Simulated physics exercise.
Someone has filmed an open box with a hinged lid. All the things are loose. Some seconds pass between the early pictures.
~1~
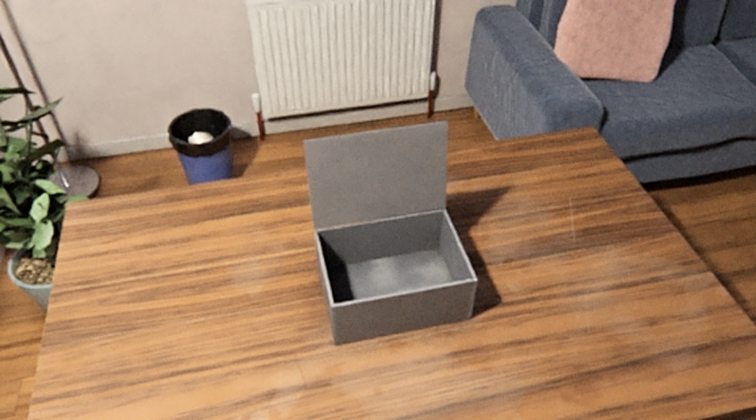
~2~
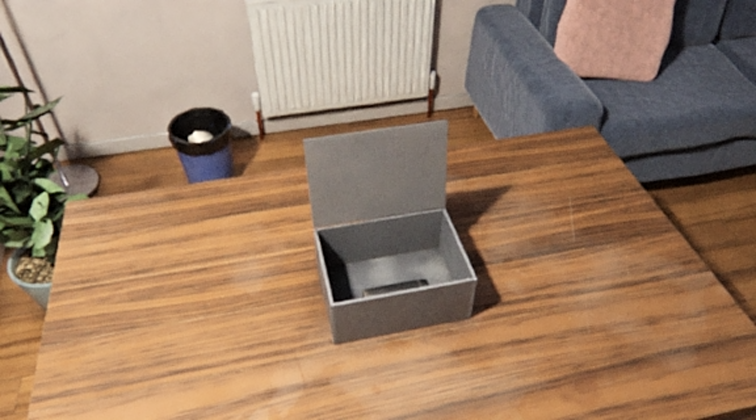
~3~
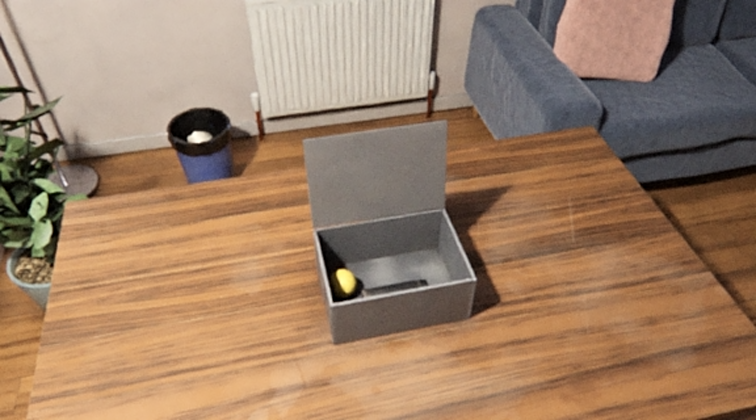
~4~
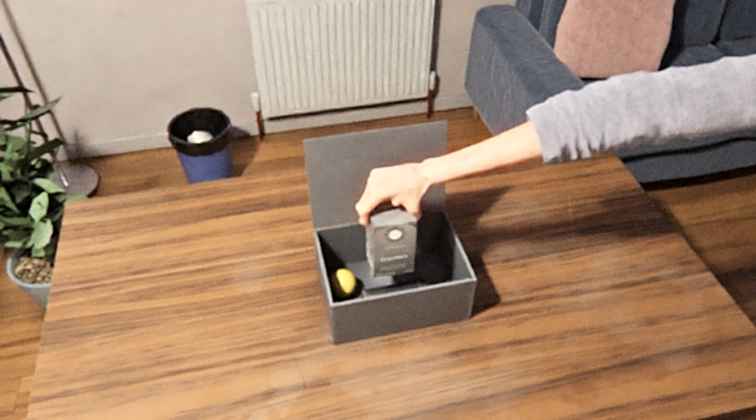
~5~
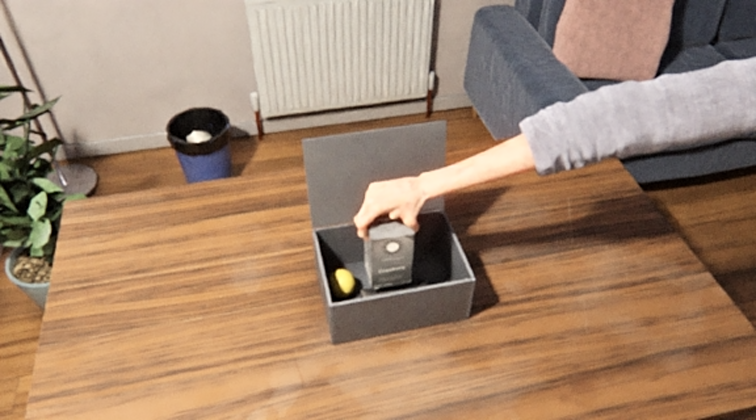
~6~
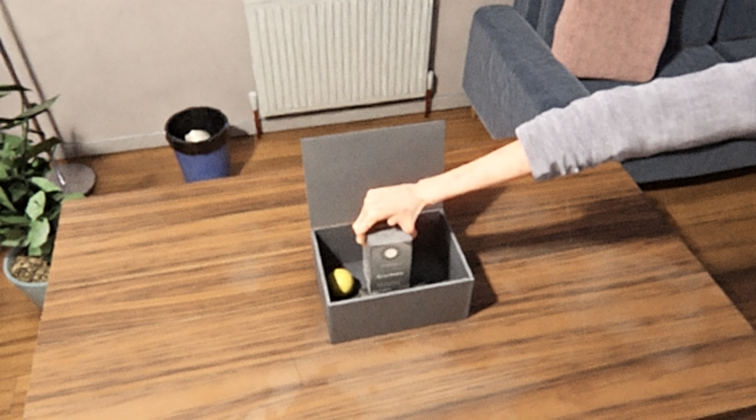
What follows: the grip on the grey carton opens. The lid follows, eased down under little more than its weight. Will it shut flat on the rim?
In the end the lid is held up.
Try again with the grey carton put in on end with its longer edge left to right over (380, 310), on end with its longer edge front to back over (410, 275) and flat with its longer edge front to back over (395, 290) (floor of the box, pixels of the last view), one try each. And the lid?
In the first case it is held up; in the second case it is held up; in the third case it stays ajar.
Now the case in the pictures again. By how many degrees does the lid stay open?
Some 25° above the rim.
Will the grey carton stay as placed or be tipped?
The grey carton ends up tilted.
Then, 1.00 s past the last view, lid starting down; grey carton on its side near (383, 260); black shaker displaced about its own width.
Then, 1.70 s past the last view, lid 54° above the rim; grey carton on its side near (383, 260); black shaker displaced about its own width.
Then, 4.00 s past the last view, lid 31° above the rim; grey carton on its side near (382, 260); black shaker displaced about its own width.
Finally, lid 24° above the rim; down or leaning hard in the box, grey carton; the other 2 still in place. Final places as the last picture's camera would see them, grey carton near (382, 261).
